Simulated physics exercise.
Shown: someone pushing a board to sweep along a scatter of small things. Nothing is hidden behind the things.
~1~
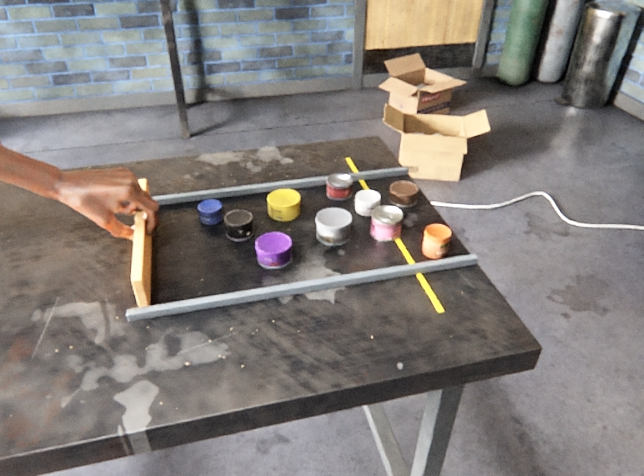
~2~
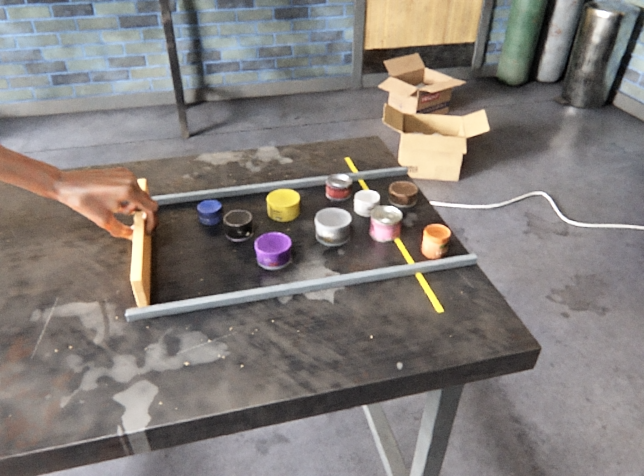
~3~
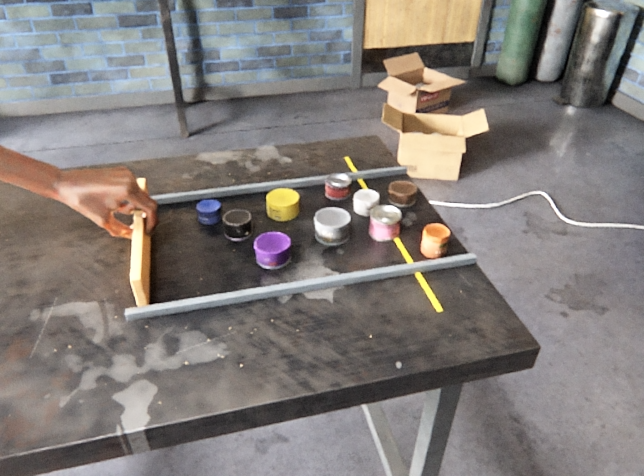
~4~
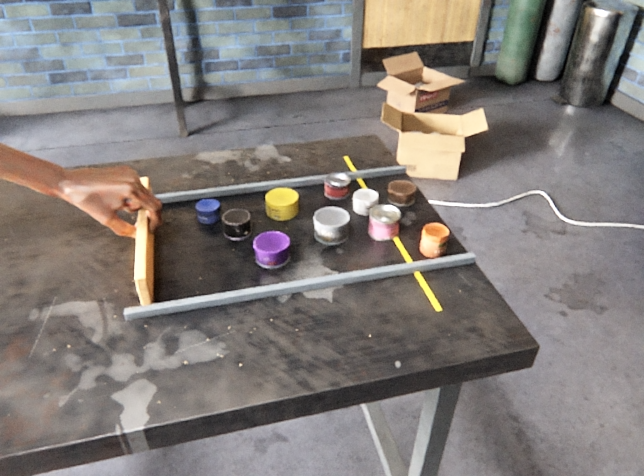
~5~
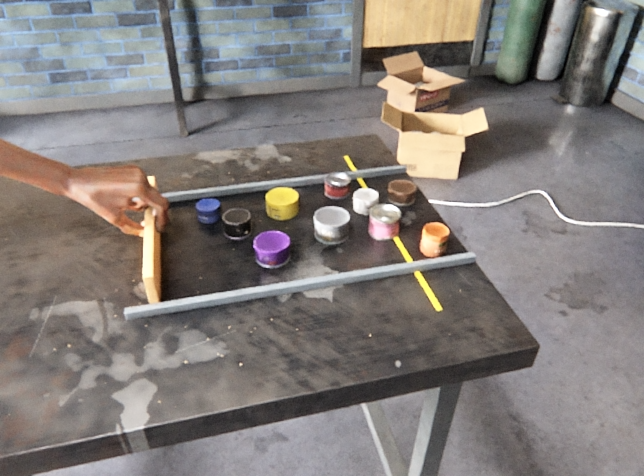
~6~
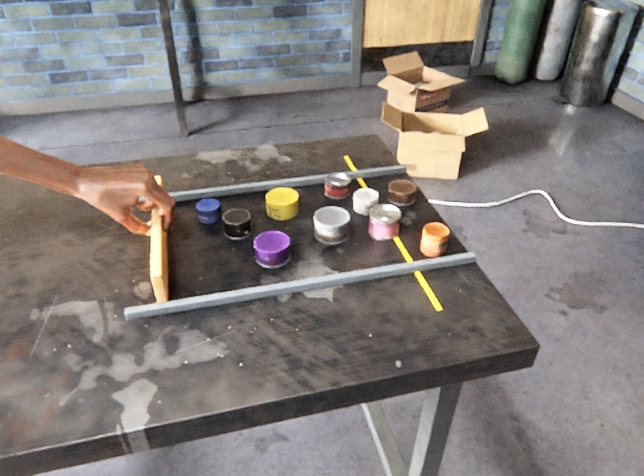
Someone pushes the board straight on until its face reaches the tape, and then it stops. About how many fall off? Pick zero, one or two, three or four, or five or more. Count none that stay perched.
One or two fall off.
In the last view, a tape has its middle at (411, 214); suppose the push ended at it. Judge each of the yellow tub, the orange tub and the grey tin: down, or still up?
The yellow tub? It does not stay. The orange tub? It does not stay. The grey tin? It is safe.
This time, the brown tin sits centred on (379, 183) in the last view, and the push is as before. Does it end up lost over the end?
From that start, the object then is safe.
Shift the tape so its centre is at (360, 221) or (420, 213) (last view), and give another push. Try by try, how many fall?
In order, 0 and 5.
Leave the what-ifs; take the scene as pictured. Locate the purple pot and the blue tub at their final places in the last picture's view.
The purple pot finishes at (417, 237); the blue tub finishes at (381, 189).
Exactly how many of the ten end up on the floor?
1, precisely.
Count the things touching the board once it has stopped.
It's touching 5 at the end.
Early on, none off yet; brown tin at rest near (402, 193); orange tub at rest near (435, 240); pink tin at rest near (384, 222).
A while later, none off yet; brown tin at rest near (402, 193); orange tub at rest near (435, 240); pink tin at rest near (386, 223).
Finally, the number that fall off is one or two; lost, brown tin.
